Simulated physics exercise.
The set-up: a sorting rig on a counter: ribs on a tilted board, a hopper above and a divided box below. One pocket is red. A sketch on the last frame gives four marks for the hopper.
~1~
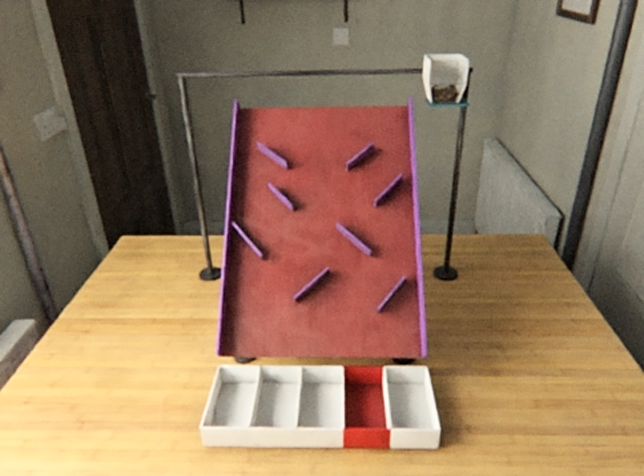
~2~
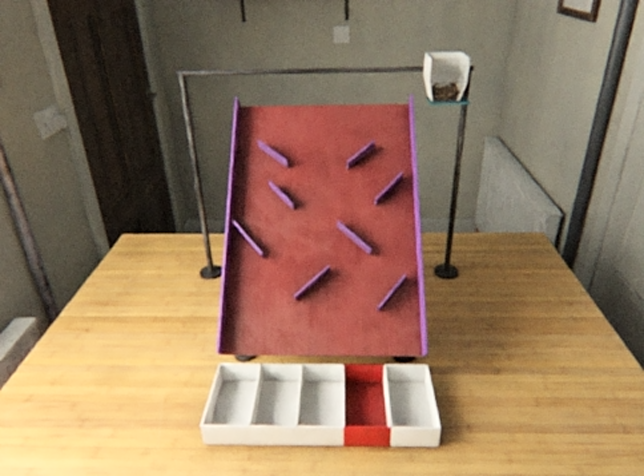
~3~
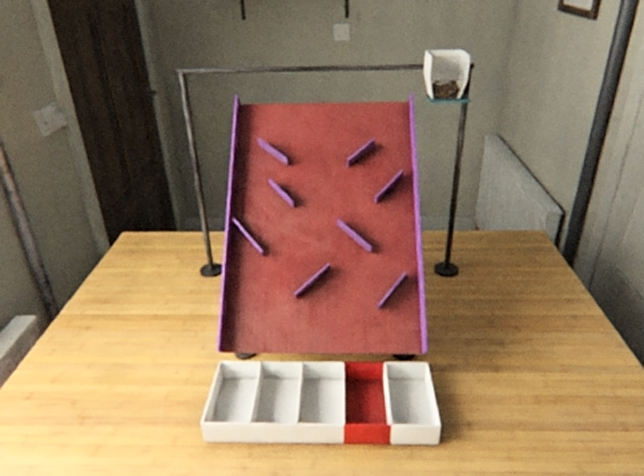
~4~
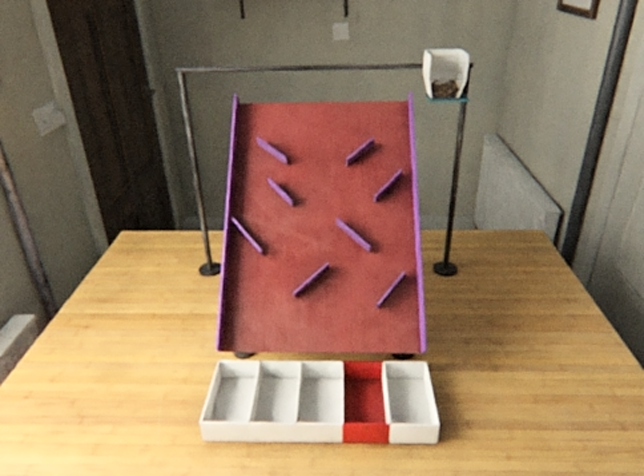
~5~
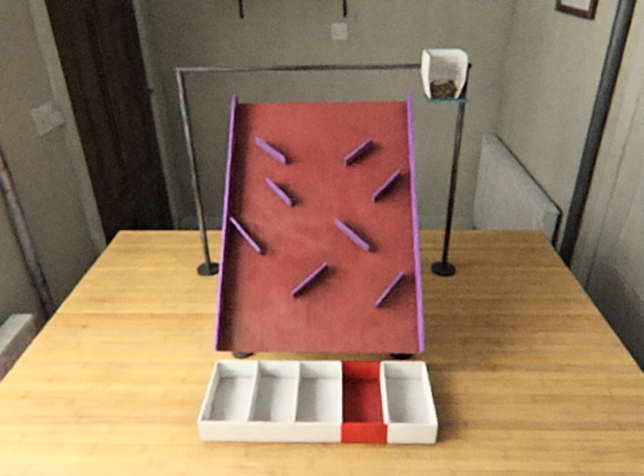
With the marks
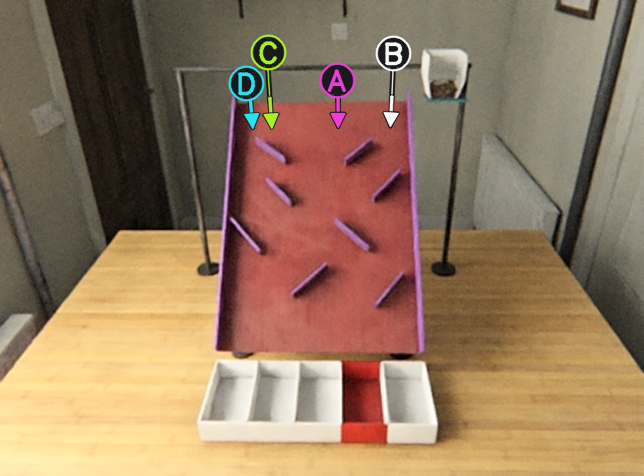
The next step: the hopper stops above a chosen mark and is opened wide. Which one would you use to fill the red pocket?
Take B.
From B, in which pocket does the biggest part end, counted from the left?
It is the fourth one.
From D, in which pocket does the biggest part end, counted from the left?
The second.
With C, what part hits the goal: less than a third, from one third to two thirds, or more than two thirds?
Less than a third.
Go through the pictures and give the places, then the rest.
Hopper near (442, 96), black beans, door shut, in the first frame.
Ribs (258, 141) to (287, 161), (347, 162) to (374, 141), (270, 181) to (293, 204), in the second frame.
Ribs (376, 197) to (403, 170), (233, 219) to (262, 252), (338, 219) to (371, 248), in the third frame.
Ribs (293, 293) to (328, 263), (378, 305) to (405, 271), in the fourth frame.
Red pocket near (364, 432), number 4 of 5 from the left, in the fifth frame.
On the marked copy, mark A meets the board at (338, 122); mark B meets the board at (390, 121); mark C meets the board at (271, 123); mark D meets the board at (252, 123).
If A is chosen, a small share in the red pocket, the bulk in other pockets, only a few outside the box.
If B is chosen, close to half in the red pocket, close to half in other pockets.
If C is chosen, a small share in the red pocket, the bulk in other pockets, a small share held on the board.
If D is chosen, a small share in the red pocket, the bulk in other pockets, only a few held on the board.
